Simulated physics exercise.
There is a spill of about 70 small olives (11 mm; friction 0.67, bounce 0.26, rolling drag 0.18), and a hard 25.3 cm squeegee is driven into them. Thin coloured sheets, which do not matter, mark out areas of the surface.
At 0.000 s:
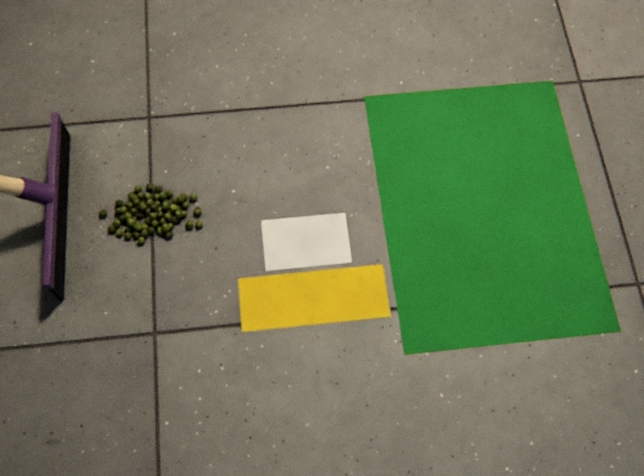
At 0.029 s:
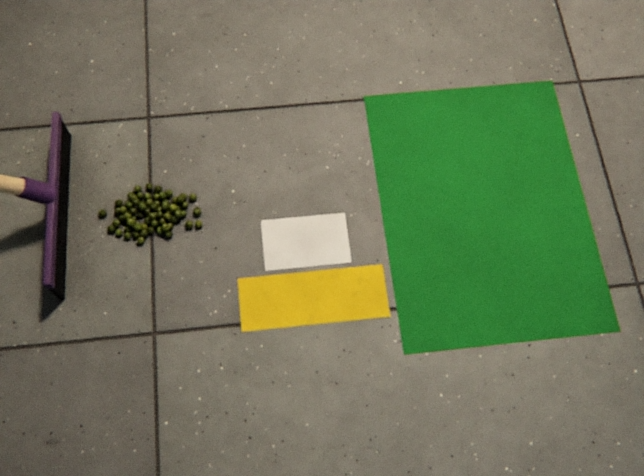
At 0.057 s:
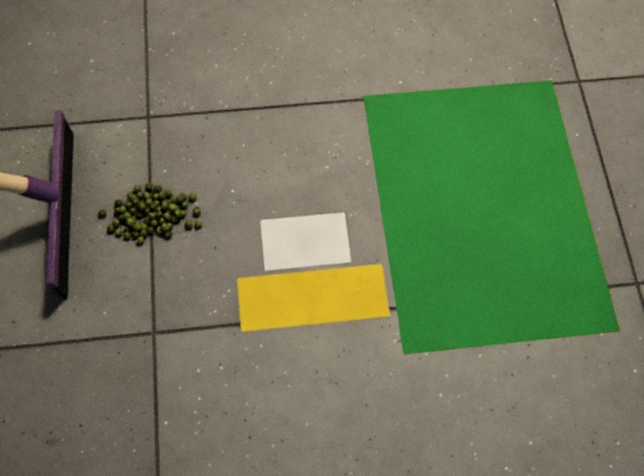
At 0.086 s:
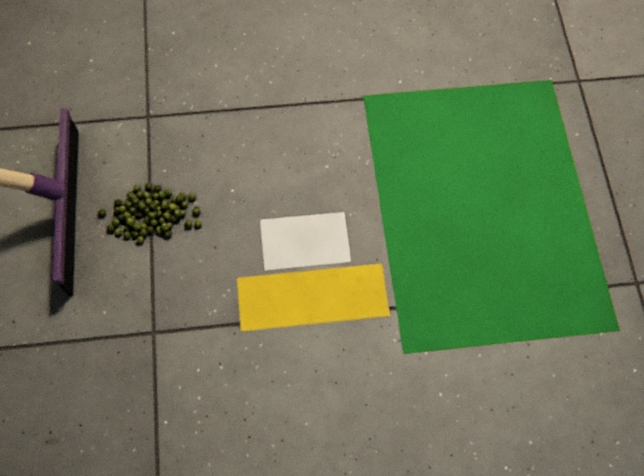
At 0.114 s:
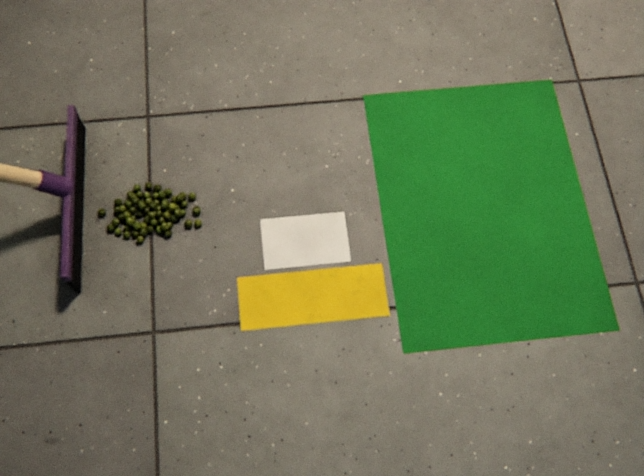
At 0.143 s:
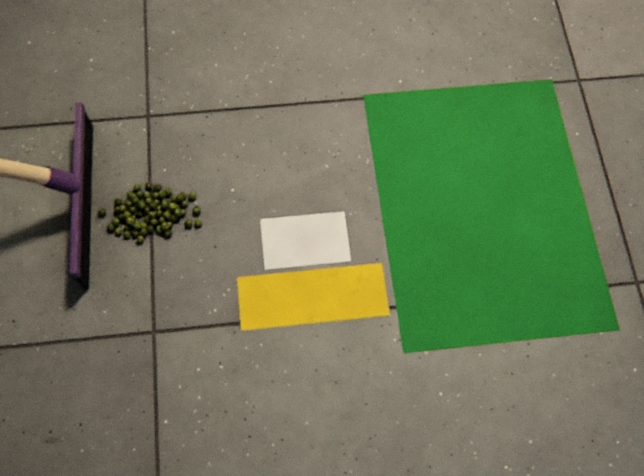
A purple squeegee with a pale handle stands at the left edge of a grey tiled floor, seen from above at a slant. Beside it sits a loose heap of small dark green olives, with a small white sheet above a yellow one near the centre and a large green sheet on the right. The squeegee slides slightly rightward toward the unmoving olives, gradually quickening, while the camera stays still.
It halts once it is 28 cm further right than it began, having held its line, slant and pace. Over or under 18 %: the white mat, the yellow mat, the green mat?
White mat - under; yellow mat - under; green mat - under.
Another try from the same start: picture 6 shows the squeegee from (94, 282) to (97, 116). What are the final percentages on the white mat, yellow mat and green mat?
Final: White mat = 35%, yellow mat = 5%, green mat = 0%.
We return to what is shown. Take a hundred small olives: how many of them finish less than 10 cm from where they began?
I'd put it near 5 per cent.
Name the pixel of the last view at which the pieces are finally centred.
The middle of the pieces at rest is roughly at (275, 183).
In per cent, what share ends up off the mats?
I'd put it at around 85 per cent.
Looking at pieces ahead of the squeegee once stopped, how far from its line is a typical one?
Roughly 2 cm.
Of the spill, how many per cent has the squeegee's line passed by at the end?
Roughly 10 %.
Then, at 0.46 s, squeegee 16 cm from its start, spill 10 cm wide; off the mats 100 %.
Then, at 0.78 s, squeegee 28 cm from its start, spill 15 cm wide; white mat 15 %, off the mats 85 %.
After 1.05 s, squeegee 29 cm from its start, spill 16 cm wide; white mat 15 %, off the mats 85 %.
At rest (1.2 s), yellow mat 0 %, white mat 15 %, green mat 0 %, off the mats 85 %.
